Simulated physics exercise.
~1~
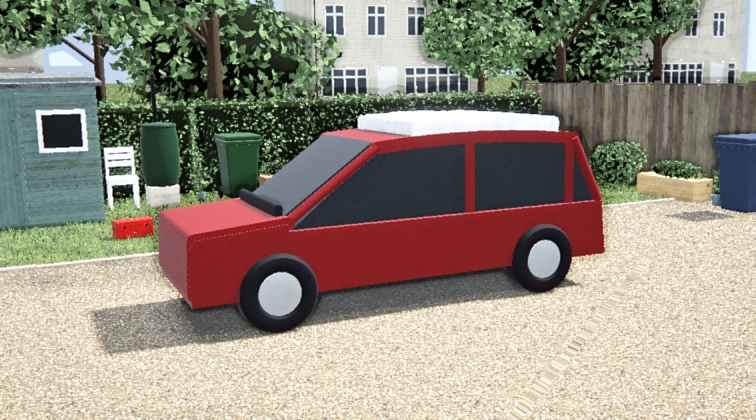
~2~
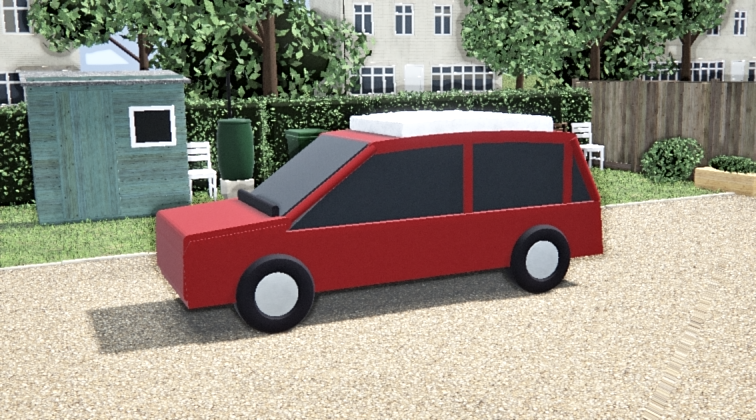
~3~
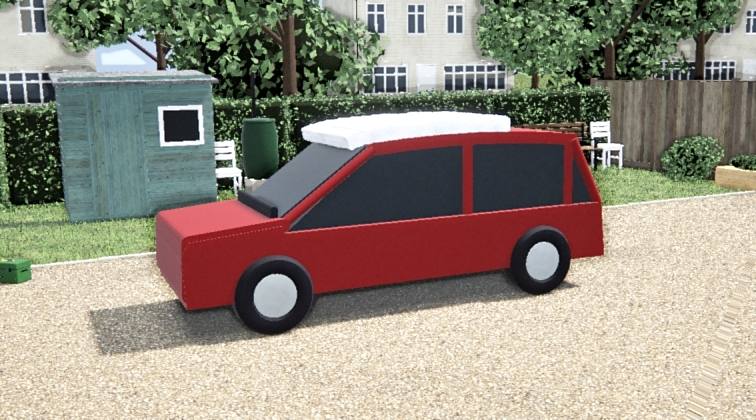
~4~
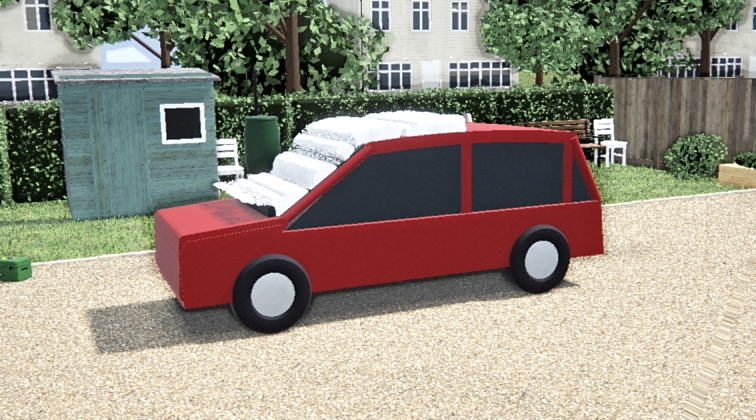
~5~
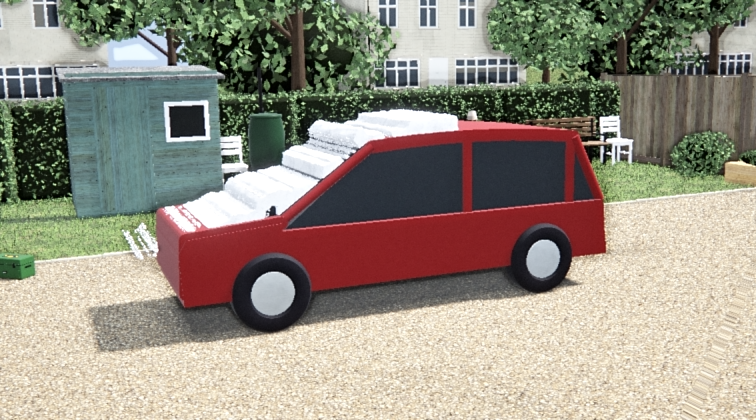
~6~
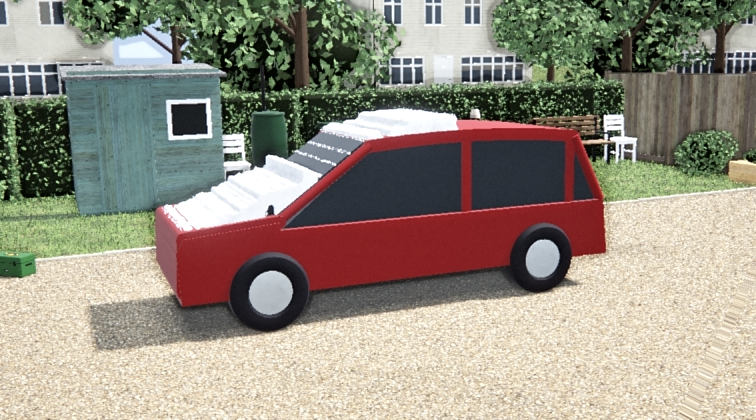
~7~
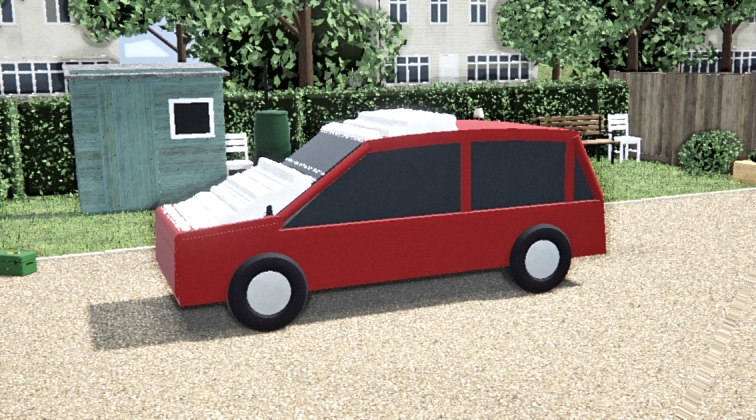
A red car with white snow on its roof braked to a halt on a gravel road beside a garden, and the snow slid forward down the windscreen onto the bonnet, ending spread in crumpled heaps across roof, glass and bonnet.
